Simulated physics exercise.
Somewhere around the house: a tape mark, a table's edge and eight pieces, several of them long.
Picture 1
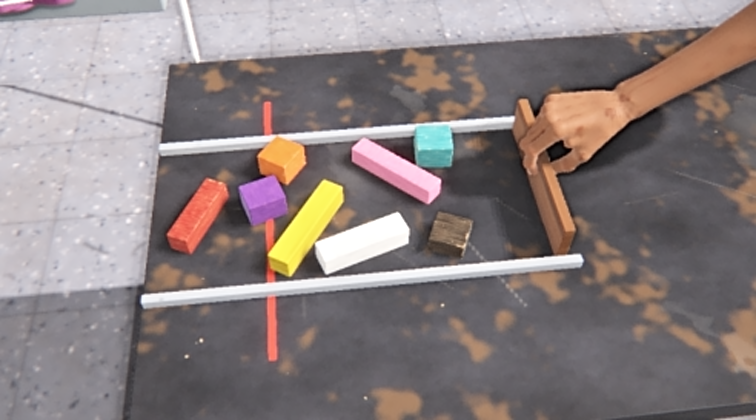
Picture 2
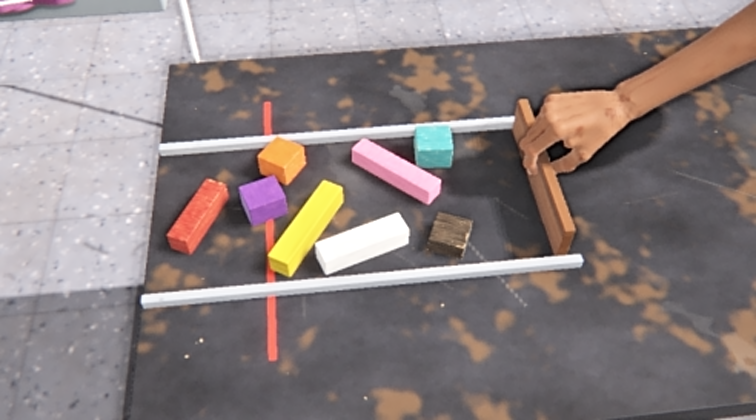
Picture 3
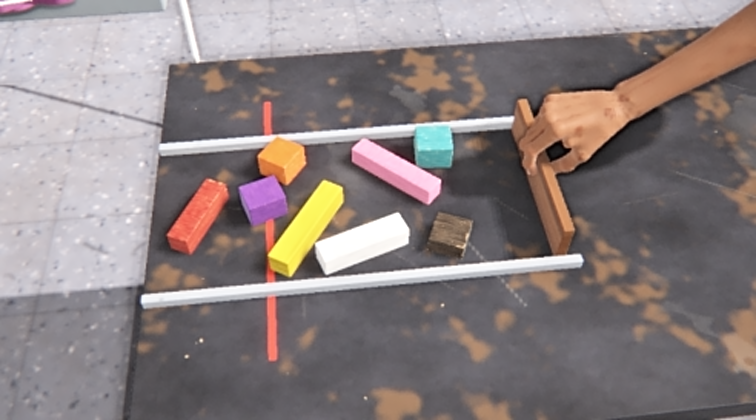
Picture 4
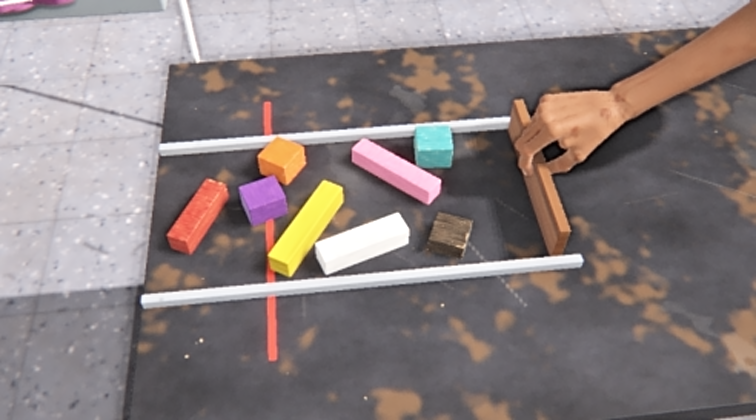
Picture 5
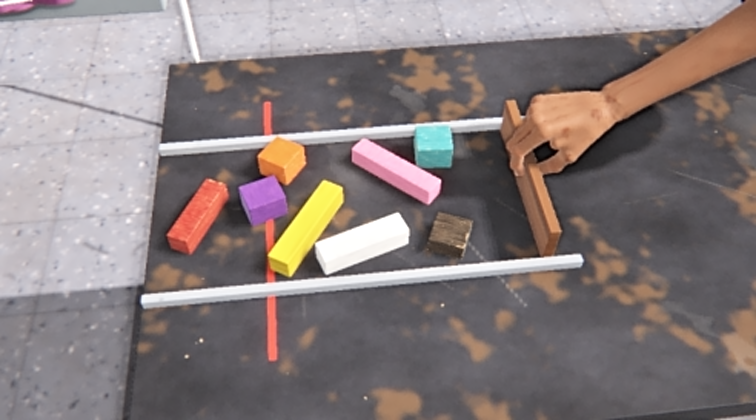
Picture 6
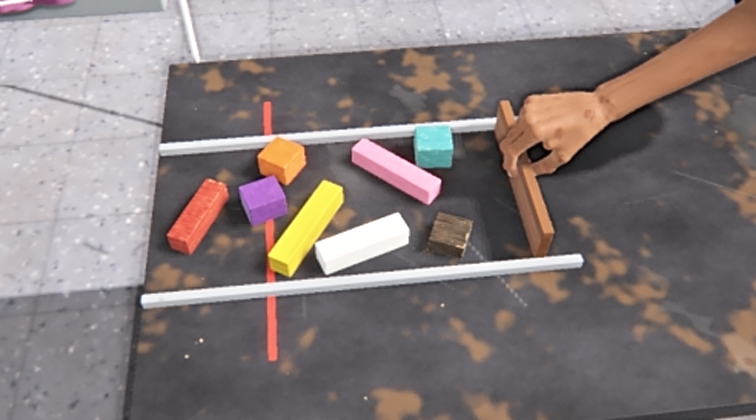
On a dark, mottled tabletop, a hand holds a brown board upright between two pale rails, to the right of eight scattered colorful blocks and bars, then slides it slightly left while the pieces stay still.
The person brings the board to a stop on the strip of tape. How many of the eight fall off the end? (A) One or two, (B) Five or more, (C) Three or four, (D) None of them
D, none of them.
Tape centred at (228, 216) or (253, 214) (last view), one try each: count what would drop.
First try 1, second try 0.
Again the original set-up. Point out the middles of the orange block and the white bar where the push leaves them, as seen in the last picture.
You'll see the orange block at (196, 161), with the white bar at (185, 263).
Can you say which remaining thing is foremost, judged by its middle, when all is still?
Result: The red bar.
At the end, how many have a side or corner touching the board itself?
3 of them.
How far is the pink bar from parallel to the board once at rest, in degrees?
It works out to near 30°.
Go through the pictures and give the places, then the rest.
Red bar (199, 216); purple block (263, 200); orange block (282, 160); board (541, 175); tape (269, 212), in the first frame.
Purple block (263, 201); pink bar (395, 171), in the second frame.
Orange block (282, 160); black block (450, 235), in the third frame.
Red bar (199, 216); board (536, 175), in the fourth frame.
Purple block (263, 201); yellow stick (307, 227), in the fifth frame.
Red bar (199, 216); purple block (263, 201); orange block (282, 160); board (521, 176); tape (269, 212), in the sixth frame.
Early on, none off yet; red bar at rest near (199, 216); purple block at rest near (263, 201); orange block at rest near (282, 160).
Finally, the number that fall off is zero.
